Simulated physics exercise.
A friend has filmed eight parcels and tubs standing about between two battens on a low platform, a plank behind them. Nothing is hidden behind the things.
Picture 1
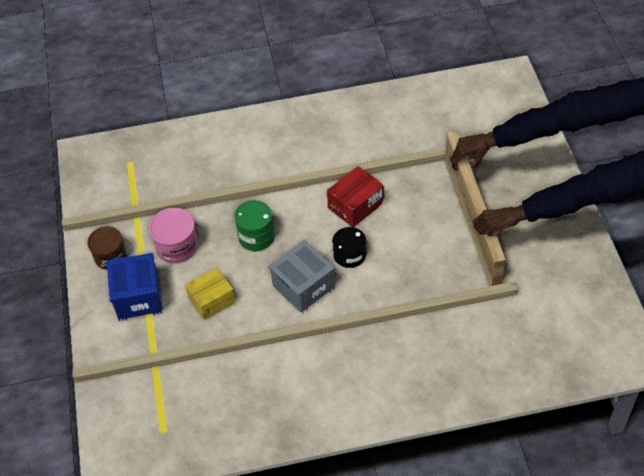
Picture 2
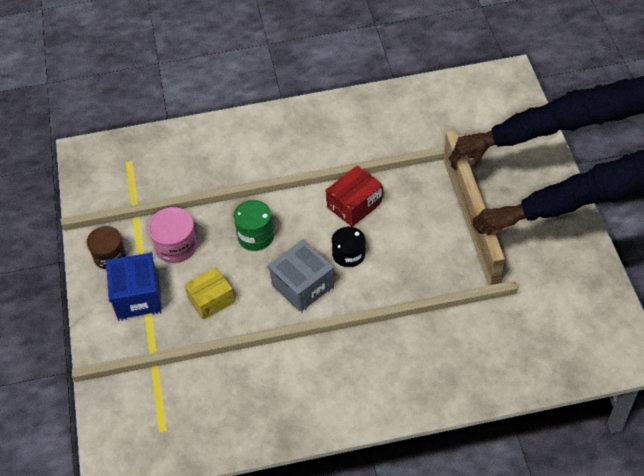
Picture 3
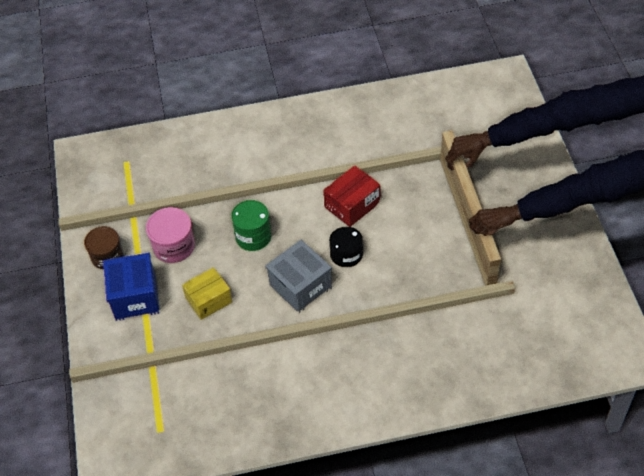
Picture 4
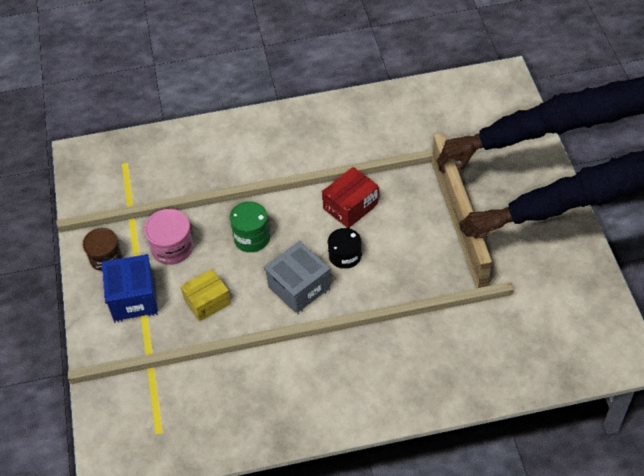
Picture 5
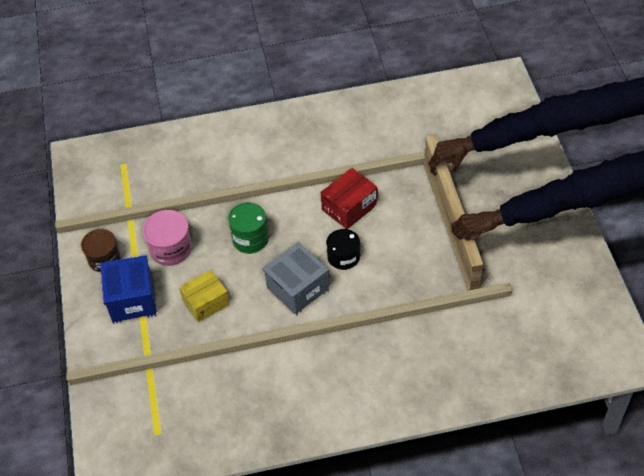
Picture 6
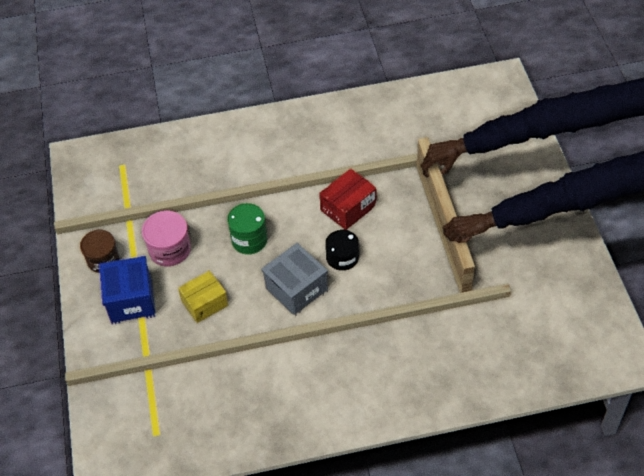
On a pale platform, two hands slid a wooden plank a short way left between two battens, toward eight colourful tubs and boxes that stayed standing where they were, untouched by it.
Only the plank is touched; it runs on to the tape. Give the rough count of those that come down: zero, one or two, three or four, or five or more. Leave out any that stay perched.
The number that fall off is one or two.
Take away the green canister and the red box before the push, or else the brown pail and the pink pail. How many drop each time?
The counts: 1 and 0.
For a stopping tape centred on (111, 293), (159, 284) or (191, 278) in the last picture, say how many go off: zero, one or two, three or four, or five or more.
Taking them in turn, 3 or 4; one to two; zero.
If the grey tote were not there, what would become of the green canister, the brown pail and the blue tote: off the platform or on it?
The green canister holds on; the brown pail comes down; the blue tote holds on.
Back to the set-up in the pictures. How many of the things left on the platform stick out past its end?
Overhanging: 2.
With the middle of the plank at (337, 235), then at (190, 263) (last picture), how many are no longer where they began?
First 2, then 8.
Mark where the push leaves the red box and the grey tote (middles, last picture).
Near (106, 233) and (118, 336).
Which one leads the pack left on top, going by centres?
The pink pail ends nearest.
Soon after, none off yet; brown pail at rest near (100, 252); blue tote at rest near (128, 290); pink pail at rest near (167, 239).
After that, none off yet; brown pail displaced a little near (85, 255); blue tote displaced about its own width near (99, 288); pink pail displaced about its own width near (124, 250).
In the end, the number that fall off is one or two; gone, blue tote and brown pail.
